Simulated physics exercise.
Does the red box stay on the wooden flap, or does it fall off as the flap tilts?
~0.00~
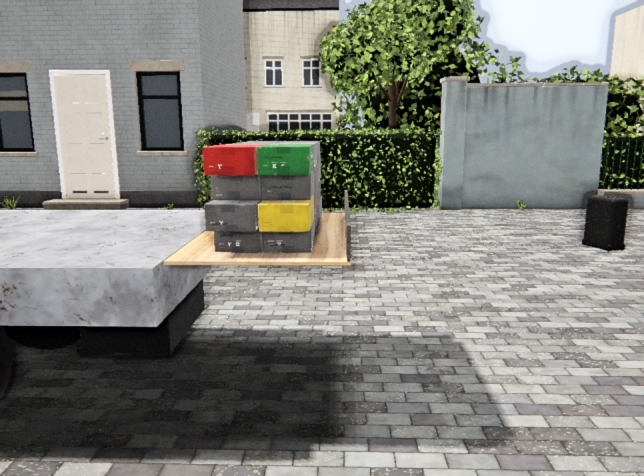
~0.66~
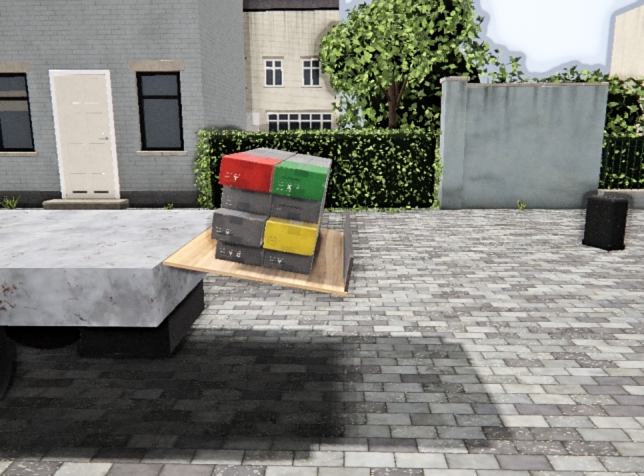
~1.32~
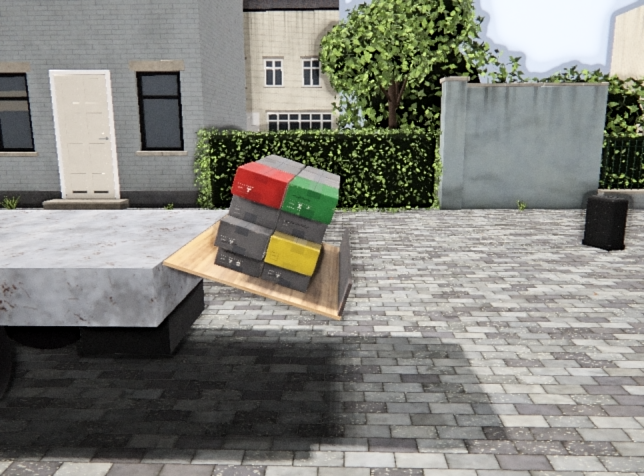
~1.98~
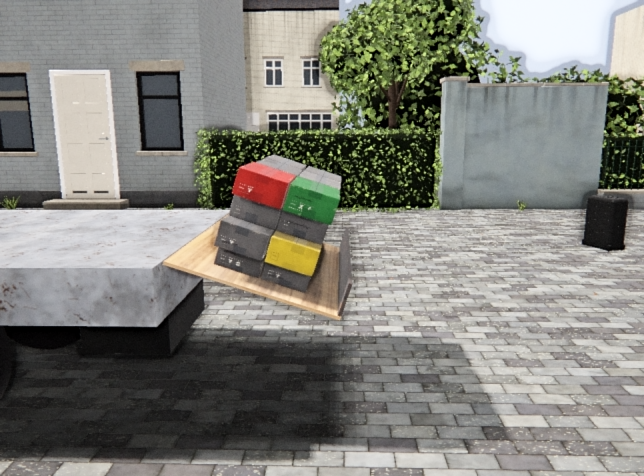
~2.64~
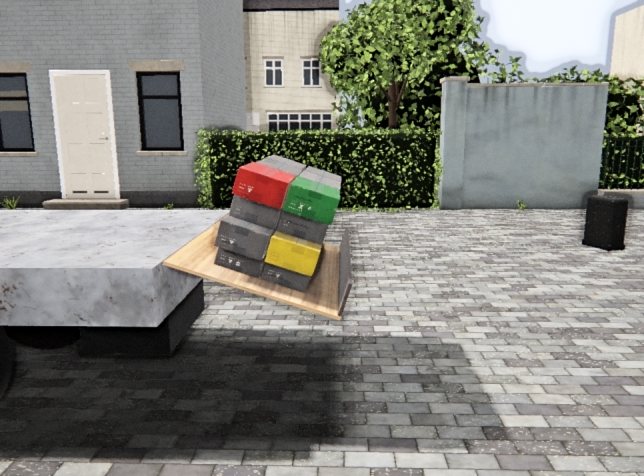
The red box stays on the flap, leaning with the rest of the stack near the top.
